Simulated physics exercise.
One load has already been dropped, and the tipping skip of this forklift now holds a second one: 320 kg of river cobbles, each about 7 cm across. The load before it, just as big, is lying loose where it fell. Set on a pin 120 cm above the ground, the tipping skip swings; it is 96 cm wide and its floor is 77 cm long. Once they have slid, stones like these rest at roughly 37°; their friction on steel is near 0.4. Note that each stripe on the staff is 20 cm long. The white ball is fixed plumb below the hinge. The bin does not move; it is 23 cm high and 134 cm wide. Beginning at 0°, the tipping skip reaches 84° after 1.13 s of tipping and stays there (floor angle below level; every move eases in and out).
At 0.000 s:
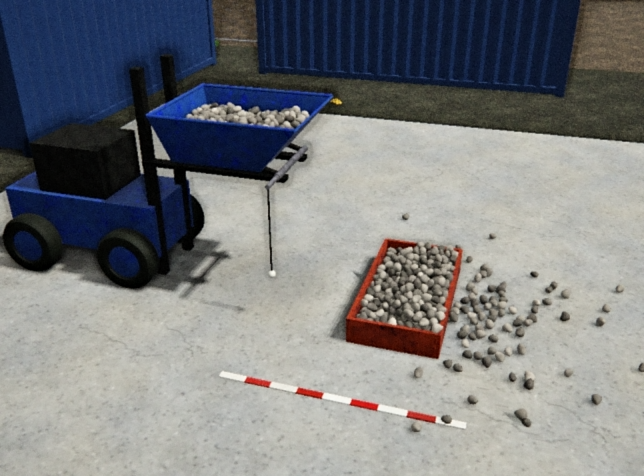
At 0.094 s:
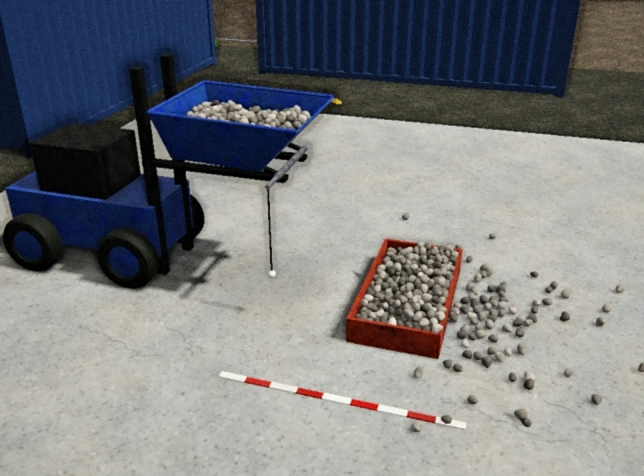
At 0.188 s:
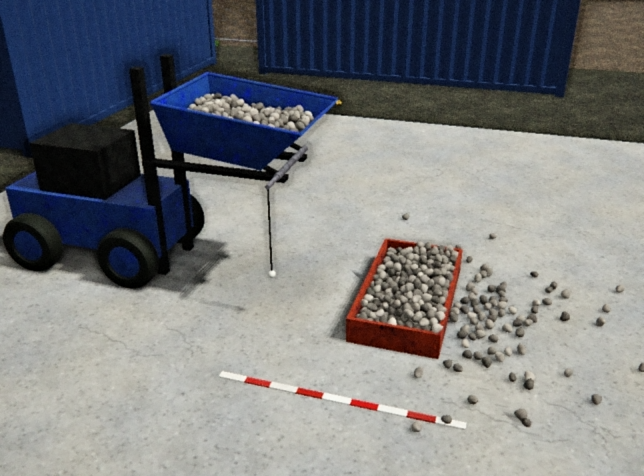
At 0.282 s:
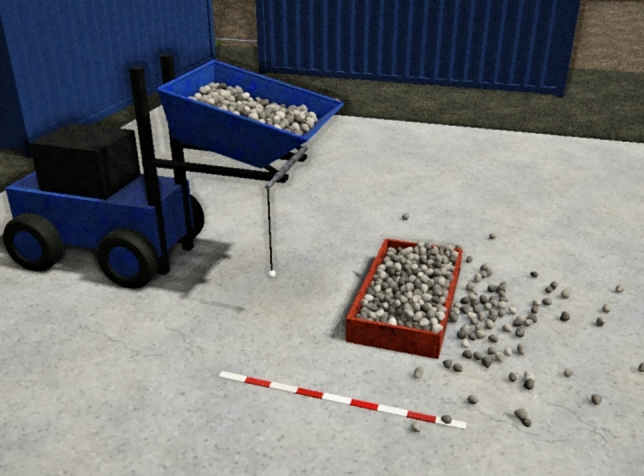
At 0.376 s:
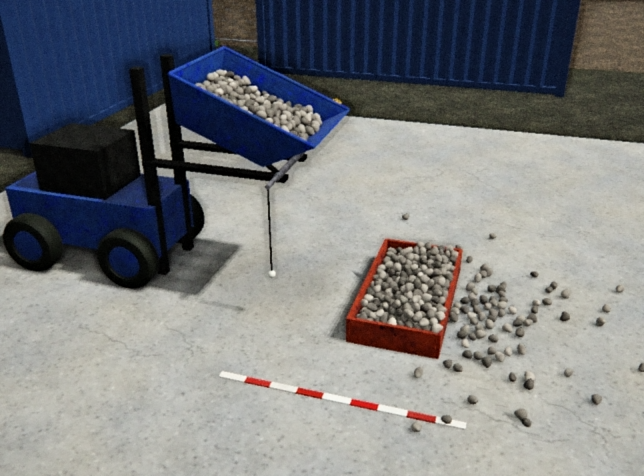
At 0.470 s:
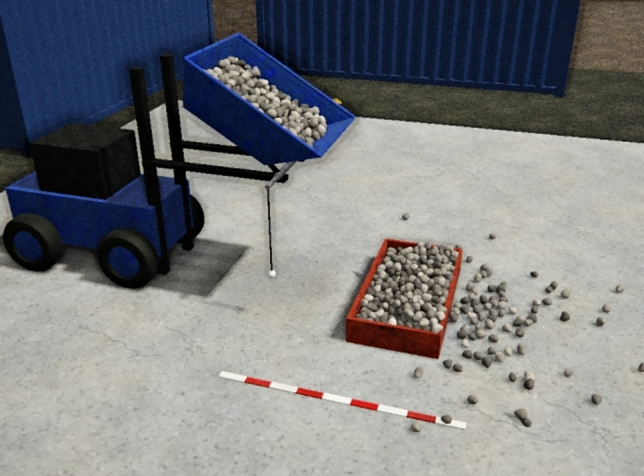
A blue wheeled machine stood beside a red bin full of stones, with more scattered to its right, as its raised blue skip tilted steadily down to the right, its stones shifting inside.
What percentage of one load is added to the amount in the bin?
Some 49 per cent is added.
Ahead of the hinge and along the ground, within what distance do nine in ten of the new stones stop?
I'd say close to 190 centimetres ahead of it.
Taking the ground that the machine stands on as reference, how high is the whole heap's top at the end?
48 cm above.
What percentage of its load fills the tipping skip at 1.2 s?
Roughly 45 per cent remains inside.
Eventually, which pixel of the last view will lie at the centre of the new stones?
Their centre rests close to (409, 283).
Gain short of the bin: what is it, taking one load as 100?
Around 10 in a hundred.
After 0.9 s the floor is at 71°; in per cent of one load, 100 in the tipping skip, 86 in the bin, 14 beside or beyond the bin; the foremost stones are at (612, 334).
After 1.2 s the floor is at 84°; in per cent of one load, 47 in the tipping skip, 12 short of the bin, 127 in the bin, 14 beside or beyond the bin; the foremost stones are at (612, 334).
After 1.6 s the floor is at 84°; in per cent of one load, 3 in the tipping skip, 8 short of the bin, 157 in the bin, 32 beside or beyond the bin; the foremost stones are at (612, 334).
After 4.0 s the floor is at 84°; in per cent of one load, 0 in the tipping skip, 11 short of the bin, 135 in the bin, 54 beside or beyond the bin; the foremost stones are past the picture's edge. Net gain in the bin, 49.
